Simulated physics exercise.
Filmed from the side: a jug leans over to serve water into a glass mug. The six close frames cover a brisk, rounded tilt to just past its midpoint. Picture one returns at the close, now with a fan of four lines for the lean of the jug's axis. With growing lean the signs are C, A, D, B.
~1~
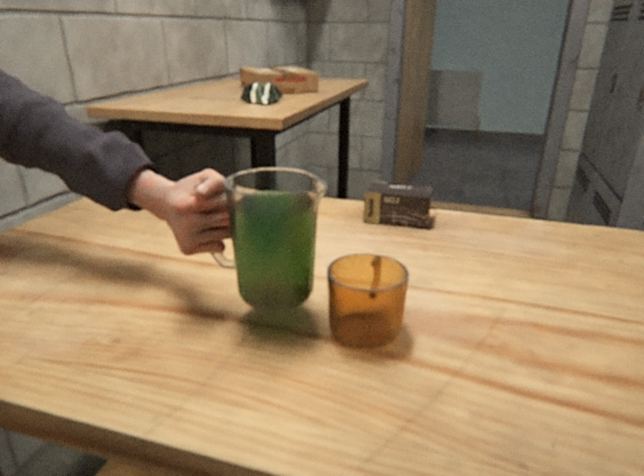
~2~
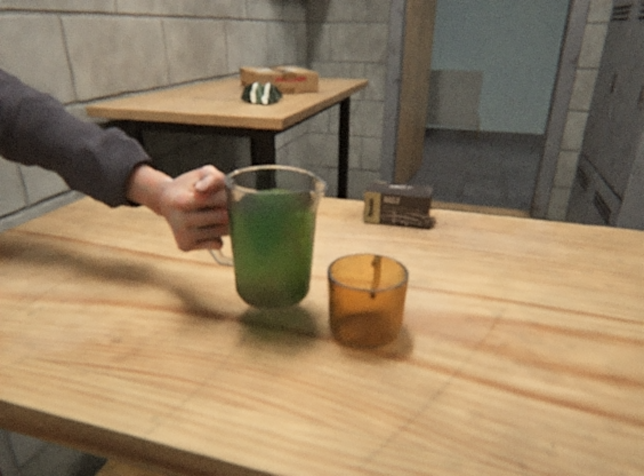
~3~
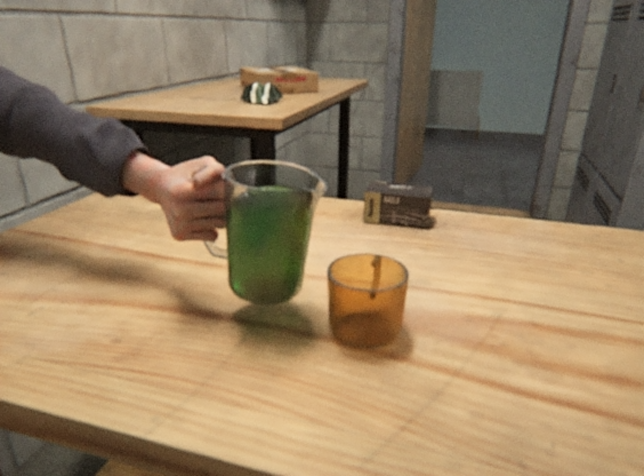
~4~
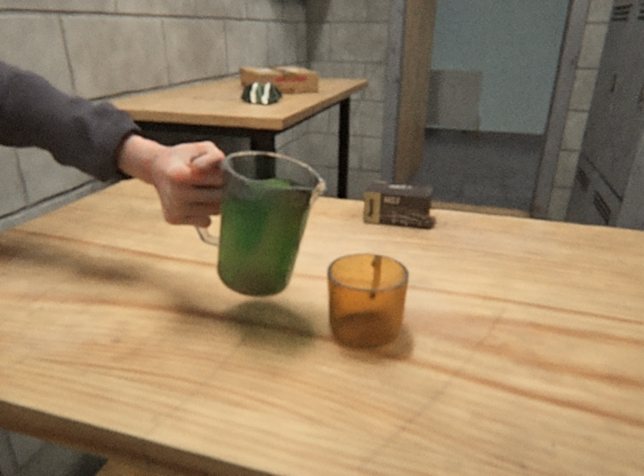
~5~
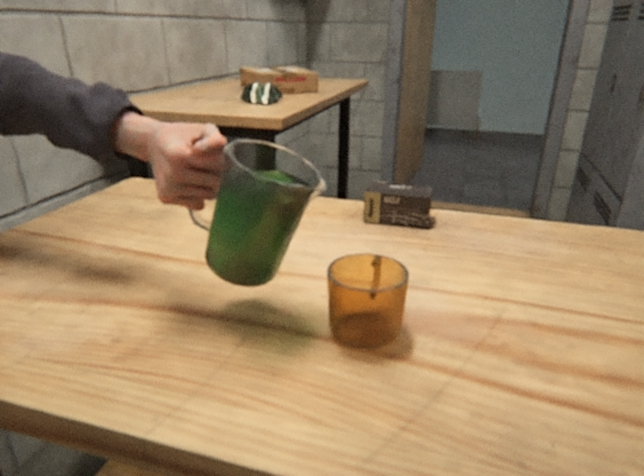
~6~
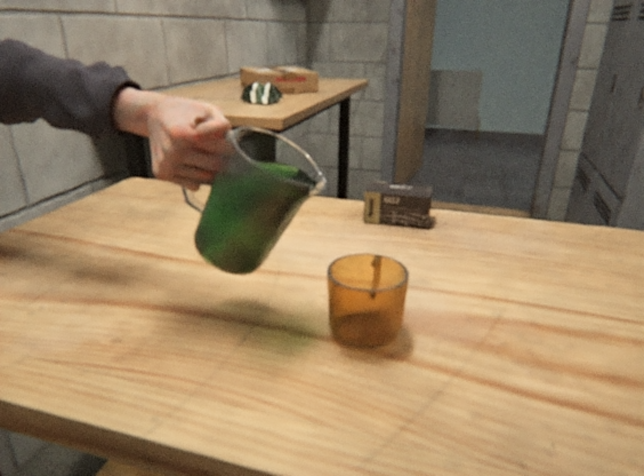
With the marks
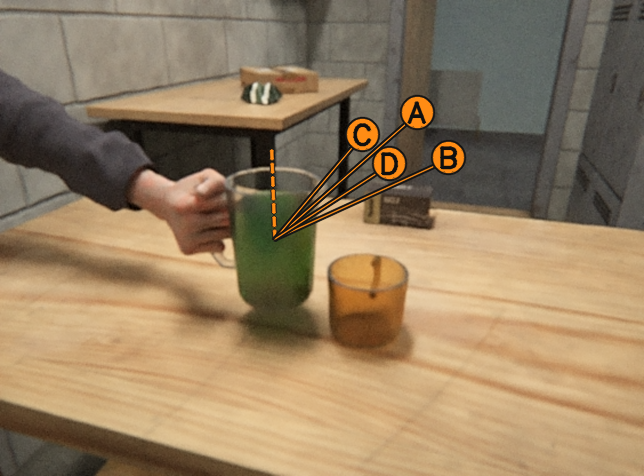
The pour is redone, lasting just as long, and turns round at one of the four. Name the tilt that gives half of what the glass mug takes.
Go for B.
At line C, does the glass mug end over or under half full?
Under.
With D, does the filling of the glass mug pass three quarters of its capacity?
No, it does not.
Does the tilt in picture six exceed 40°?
No.
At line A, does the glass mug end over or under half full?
Under.
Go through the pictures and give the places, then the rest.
Upright, lip at (325, 189); rim of the glass mug round (368, 270); nothing has left yet.
Upright, lip at (325, 189); nothing has left yet.
Tipped about 6°, lip at (325, 189); nothing has left yet.
Tipped about 12°, lip at (324, 188); nothing has left yet.
Tipped about 21°, lip at (324, 188); nothing has left yet.
Tipped about 29°, lip at (323, 188); nothing has left yet.
On the marked copy, A at (405, 124); B at (433, 166); C at (352, 147); D at (375, 174).
Choosing A, the glass mug ends with about 21 % of what it can hold.
Choosing B, the glass mug ends with about 52 % of what it can hold.
Choosing C, the glass mug ends with about 11 % of what it can hold.
Choosing D, the glass mug ends with about 34 % of what it can hold.
